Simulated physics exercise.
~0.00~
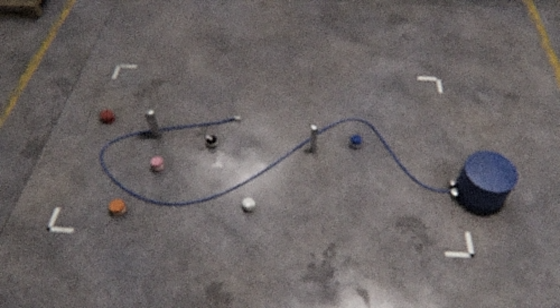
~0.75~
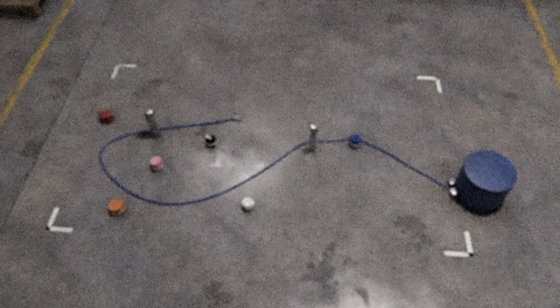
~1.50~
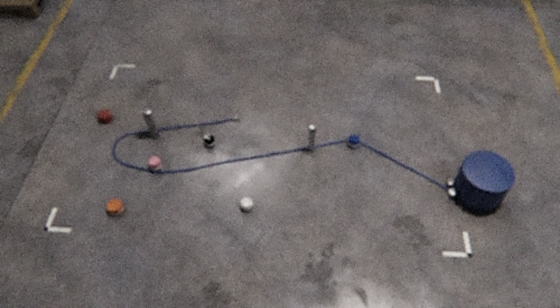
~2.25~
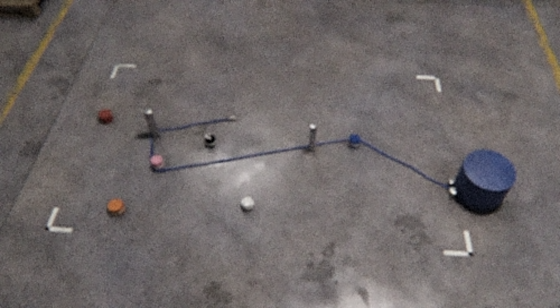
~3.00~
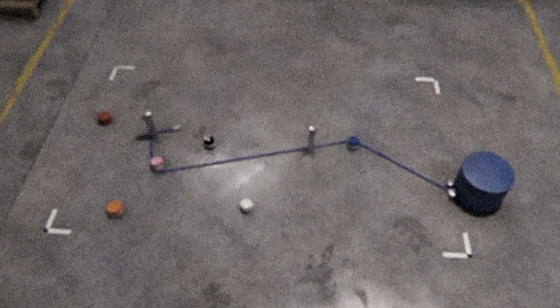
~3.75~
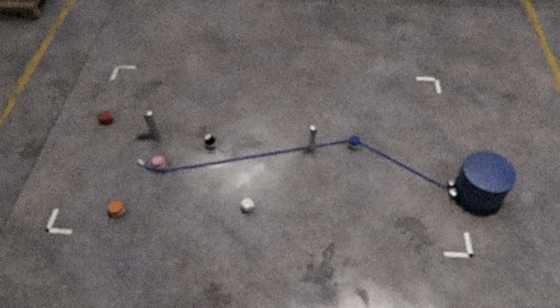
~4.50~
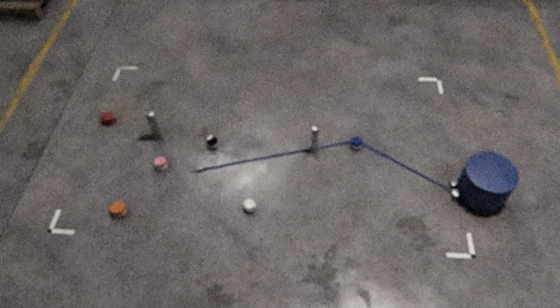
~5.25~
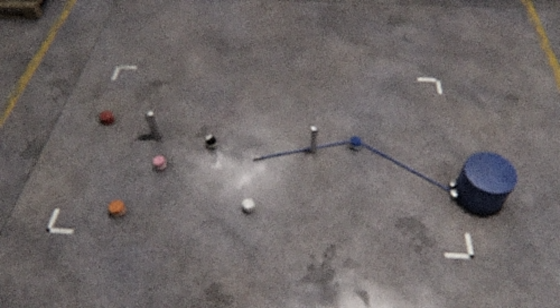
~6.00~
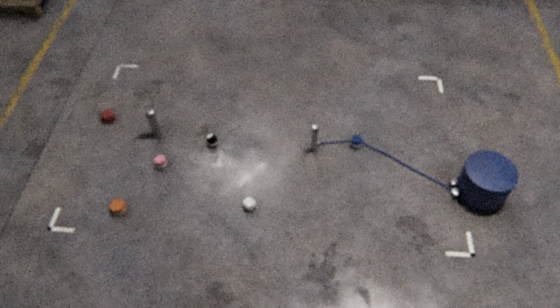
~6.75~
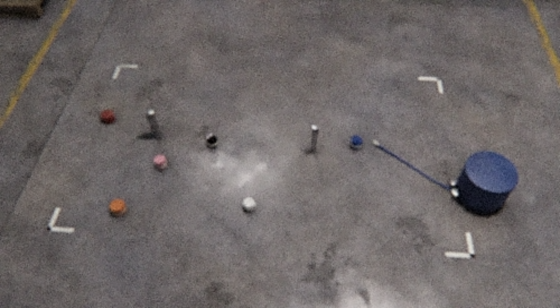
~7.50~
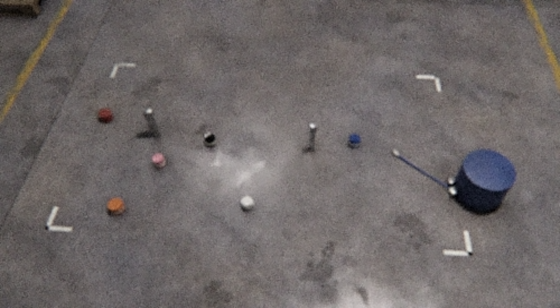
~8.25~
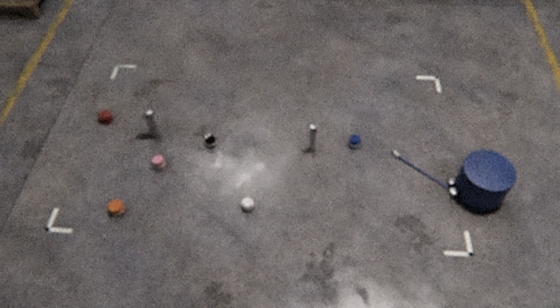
At the start, a long blue lead runs from a dark blue drum at the right, winding in wide curves across a concrete floor among two upright posts and six small, light objects. The drum draws the lead in, and its bend beside the blue jar pulls straight against it. The large loop at the left shrinks and tightens around the left post and the pink tin. The free end then slips past the post, the tin, the second post and finally the blue jar. It stops with a short length still out, the objects standing about where they began.
